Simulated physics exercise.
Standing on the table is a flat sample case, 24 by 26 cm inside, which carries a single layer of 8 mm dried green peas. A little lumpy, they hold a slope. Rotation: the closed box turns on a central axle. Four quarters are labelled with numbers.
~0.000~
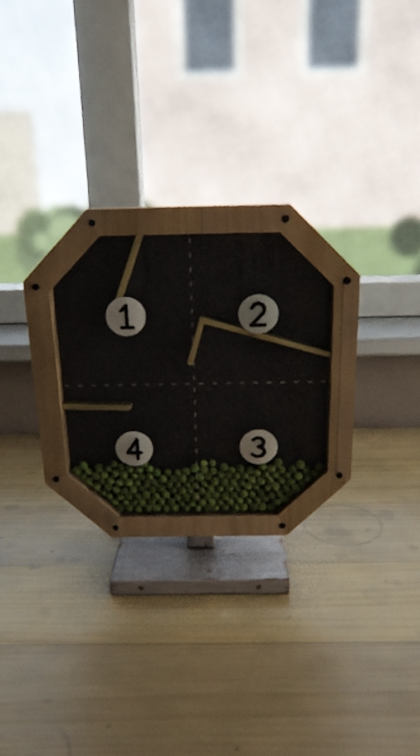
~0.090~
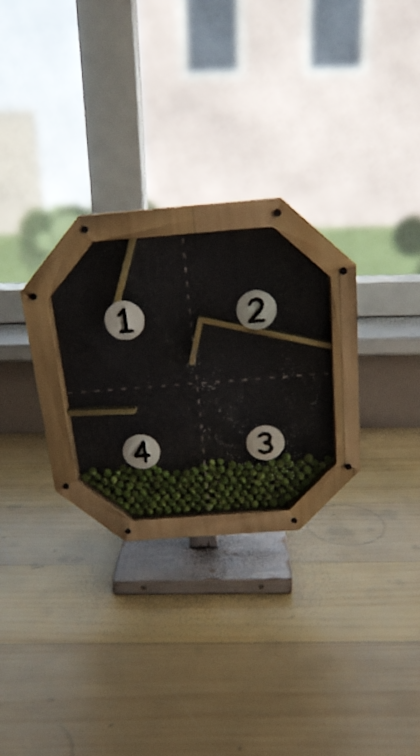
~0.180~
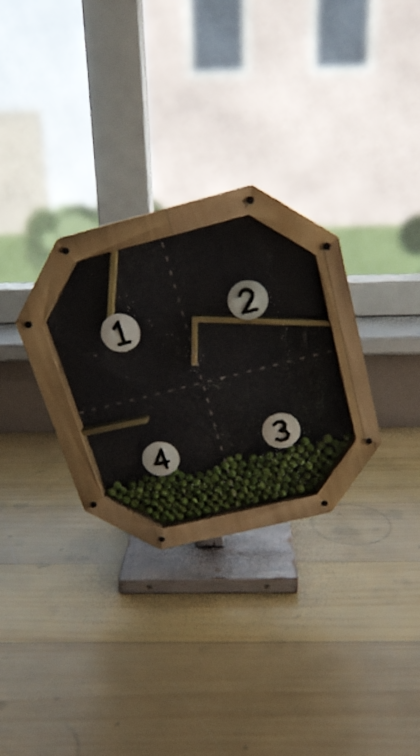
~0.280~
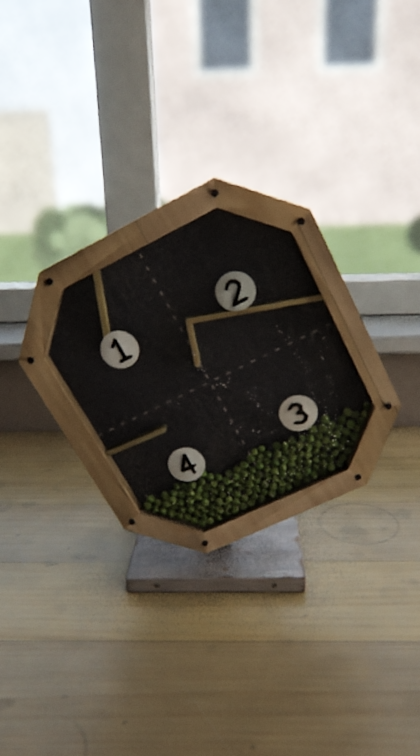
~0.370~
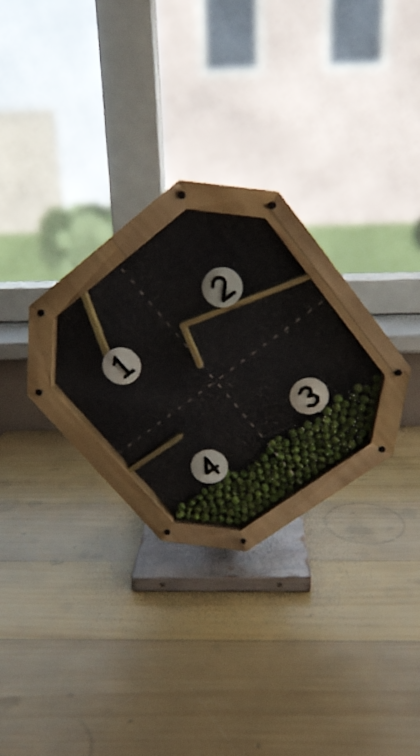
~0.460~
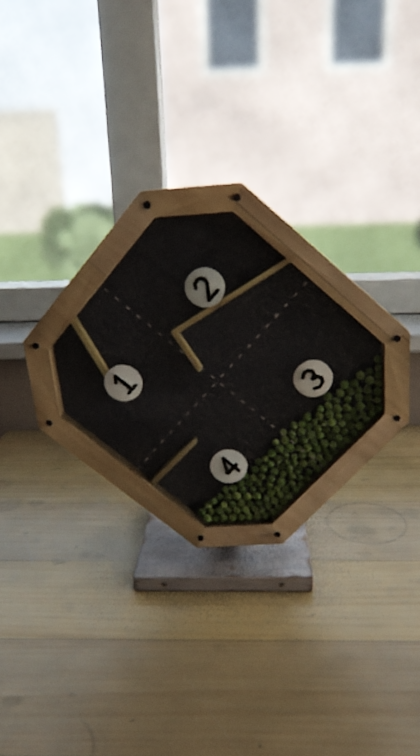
The footage shows an octagonal wooden-framed case with four numbered quarters turning steadily anticlockwise on its stand by a window, while the layer of small green peas inside shifts toward the lower right, forming a slope along the rim.
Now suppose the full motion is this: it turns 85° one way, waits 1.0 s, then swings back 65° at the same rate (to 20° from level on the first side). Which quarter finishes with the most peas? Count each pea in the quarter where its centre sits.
4.
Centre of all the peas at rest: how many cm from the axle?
Some 3 cm left and 10 cm below.
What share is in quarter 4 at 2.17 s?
I'd say some 95 in a hundred.
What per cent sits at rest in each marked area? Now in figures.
Quarter 1 0, quarter 2 0, quarter 3 5, quarter 4 95.
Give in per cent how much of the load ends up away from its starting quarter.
Estimate: Roughly 45 %.
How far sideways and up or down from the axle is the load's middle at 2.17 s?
Offset approx. 3 cm right, 10 cm below.
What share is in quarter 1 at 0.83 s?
The share there is around 0 %.
After 0.83 s, it stands 85° anticlockwise; the peas' middle is 8 cm right of and 7 cm below the centre; no. 3, 10 %, no. 4, 90 %.
After 2.17 s, it stands 52° anticlockwise; the peas' middle is 3 cm right of and 10 cm below the centre; no. 3, 5 %, no. 4, 95 %.
After 2.50 s, it stands 20° anticlockwise; the peas' middle is 3 cm left of and 10 cm below the centre; no. 3, 5 %, no. 4, 95 %.
All still by 3.1 s, it stands 20° anticlockwise; no. 1, 0 %, no. 2, 0 %, no. 3, 5 %, no. 4, 95 %.
